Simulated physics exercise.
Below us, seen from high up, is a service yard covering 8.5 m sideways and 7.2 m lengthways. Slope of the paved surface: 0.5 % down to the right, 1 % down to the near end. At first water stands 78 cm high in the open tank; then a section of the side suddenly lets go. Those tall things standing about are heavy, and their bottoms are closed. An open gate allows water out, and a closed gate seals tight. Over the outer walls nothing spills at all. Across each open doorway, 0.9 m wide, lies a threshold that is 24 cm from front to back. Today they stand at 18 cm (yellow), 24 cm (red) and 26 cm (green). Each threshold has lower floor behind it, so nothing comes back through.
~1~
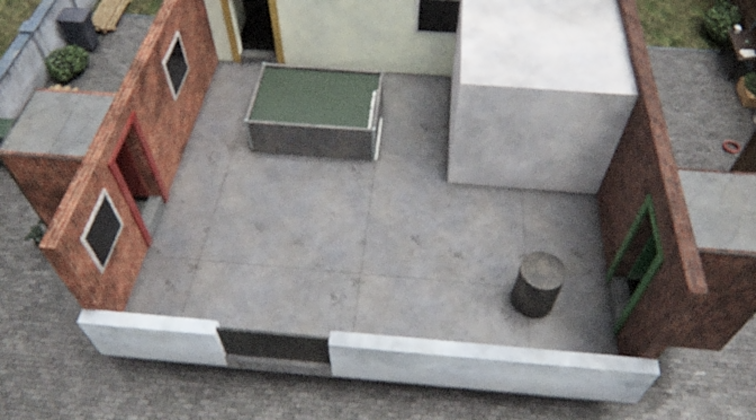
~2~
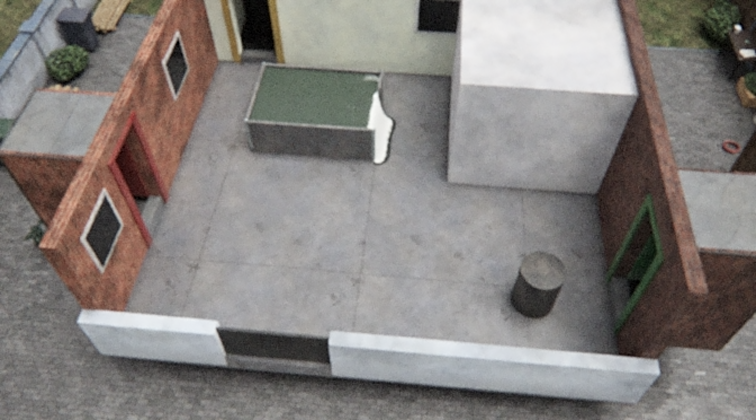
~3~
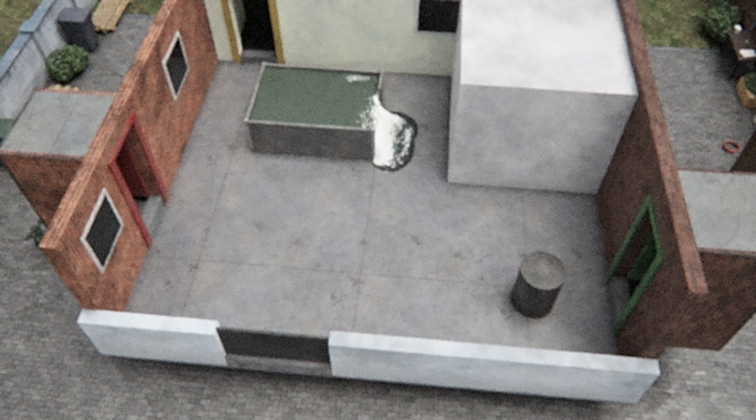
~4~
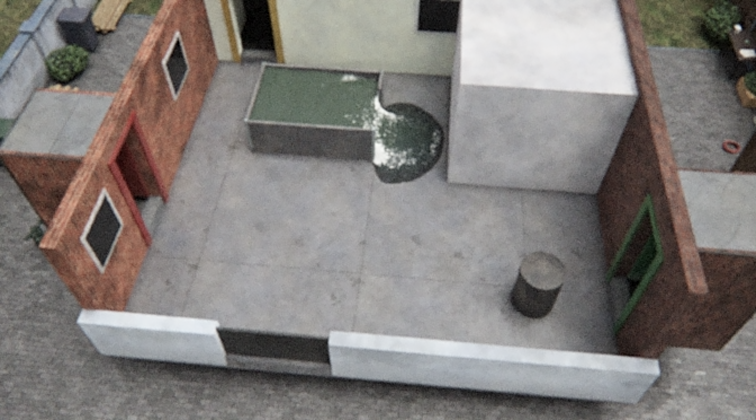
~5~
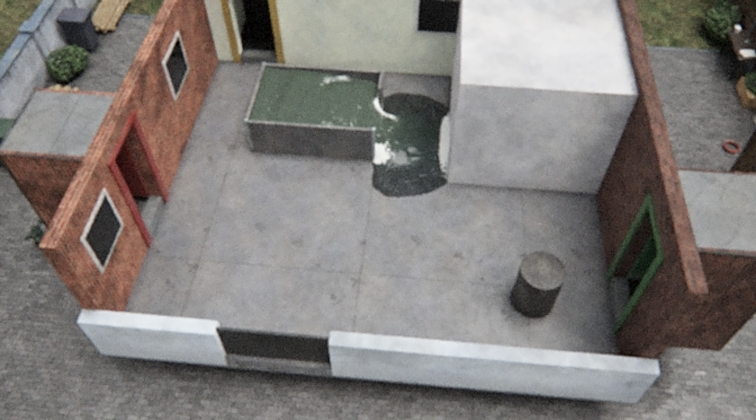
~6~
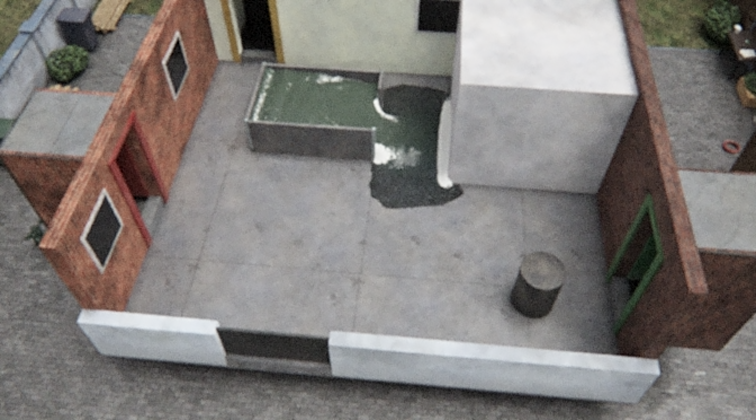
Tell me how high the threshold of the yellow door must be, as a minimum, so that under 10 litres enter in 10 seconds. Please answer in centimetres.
It would need to be about 13.5 cm high.
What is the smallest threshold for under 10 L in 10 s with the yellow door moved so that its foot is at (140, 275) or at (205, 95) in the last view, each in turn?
8.0 and 14.5 cm.
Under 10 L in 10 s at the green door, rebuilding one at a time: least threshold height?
The green door needs around 9.5 cm.
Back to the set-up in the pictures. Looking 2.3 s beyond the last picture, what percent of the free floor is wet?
Approximately 50 %.
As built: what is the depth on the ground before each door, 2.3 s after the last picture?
Depths, in cm - yellow: 2, red: 0, green: 10.
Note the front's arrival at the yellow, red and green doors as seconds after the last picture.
Yellow 2.2 s; red 5.0 s; green 2.0 s.
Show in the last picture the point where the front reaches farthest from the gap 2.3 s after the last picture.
Pixel: About (621, 381).
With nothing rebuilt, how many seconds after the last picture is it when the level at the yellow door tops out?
Peak time: Around 4.5 s.
Then, 0.7 s after the last picture water covers 15 % of the floor, deepest (53 cm) near (444, 149); it has not reached the yellow door.
Then, 2.3 s after the last picture water covers 50 % of the floor, deepest (38 cm) near (447, 80); 2 cm at the yellow door, 0 litres in over its 18 cm threshold.
Then, 9.3 s after the last picture water covers 90 % of the floor, deepest (16 cm) near (315, 353); 9 cm at the yellow door, 2 litres in over its 18 cm threshold.
At the yellow door as built, the water peaked near 14 cm, 4.7 s after the last picture.
Run again over the same 10 s with other heights there, 15 litres in over 12 cm, 4 litres over 16.5 cm. The limit of 10 litres is kept from about 13.5 cm up.
